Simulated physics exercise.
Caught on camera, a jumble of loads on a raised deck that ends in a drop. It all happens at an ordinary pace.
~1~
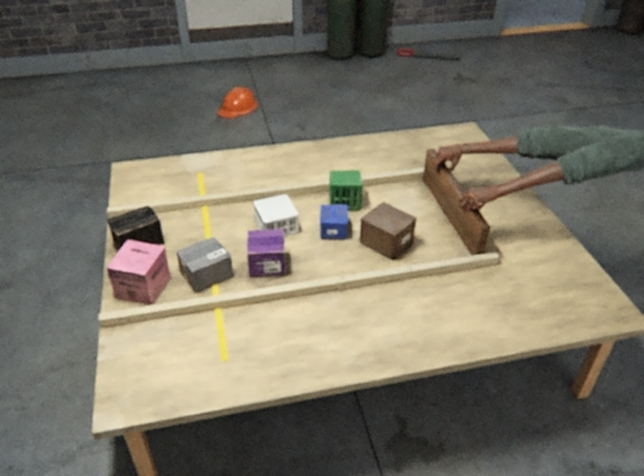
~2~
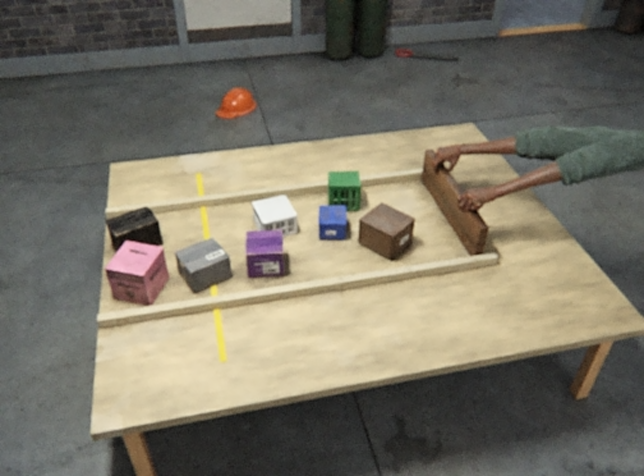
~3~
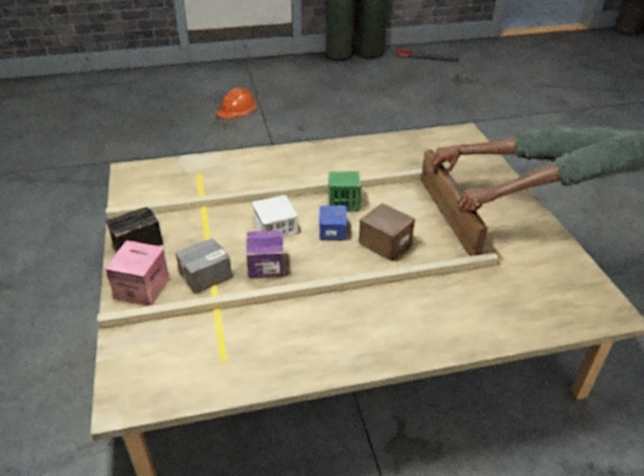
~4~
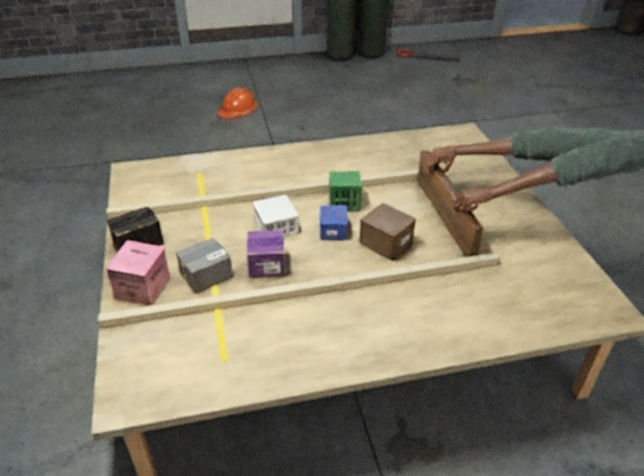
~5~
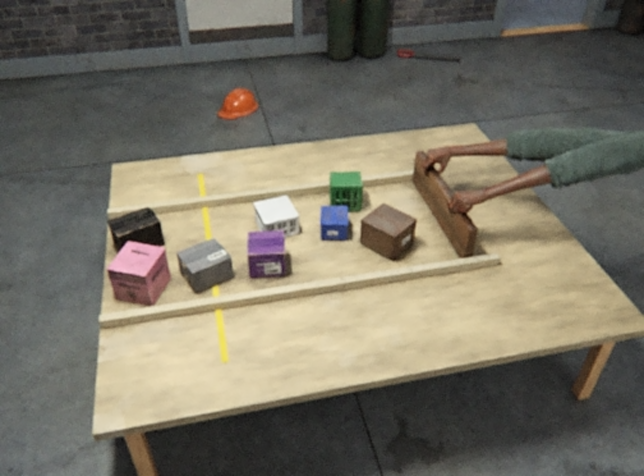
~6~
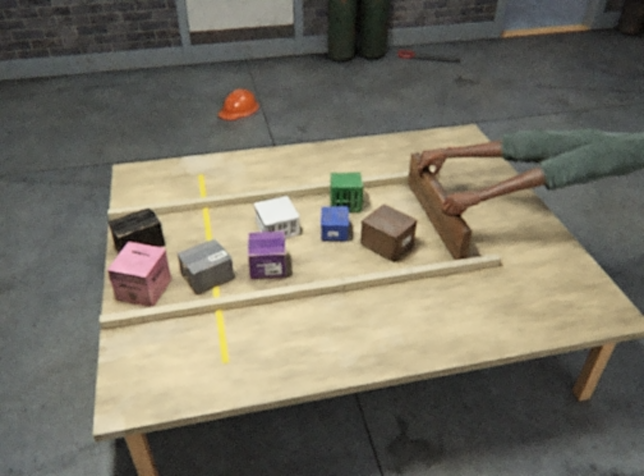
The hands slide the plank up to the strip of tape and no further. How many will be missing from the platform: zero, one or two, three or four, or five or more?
As it turns out, the number that fall off is one or two.
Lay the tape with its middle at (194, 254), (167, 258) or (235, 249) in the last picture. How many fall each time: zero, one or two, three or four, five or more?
For each place: Either three or four; either three or four; just one or two.
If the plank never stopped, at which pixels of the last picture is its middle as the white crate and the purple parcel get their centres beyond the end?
Near (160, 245) and (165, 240).
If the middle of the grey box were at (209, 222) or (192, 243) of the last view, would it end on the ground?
In that order, it is kept; survives.
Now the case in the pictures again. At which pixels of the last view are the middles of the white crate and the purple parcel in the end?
About (159, 237), and the other about (152, 271).
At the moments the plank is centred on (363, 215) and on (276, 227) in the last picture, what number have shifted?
The counts are 3 and 7.
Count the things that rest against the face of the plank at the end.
It touches 3.
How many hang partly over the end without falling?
That would be 2.
Early on, none off yet; black box at rest near (137, 233); pink box at rest near (141, 274); grey box at rest near (206, 266).
A while later, none off yet; black box at rest near (137, 233); pink box travelled a little near (115, 279); grey box travelled about its own width near (160, 268).
Finally, the number that fall off is one or two; lost, pink box.
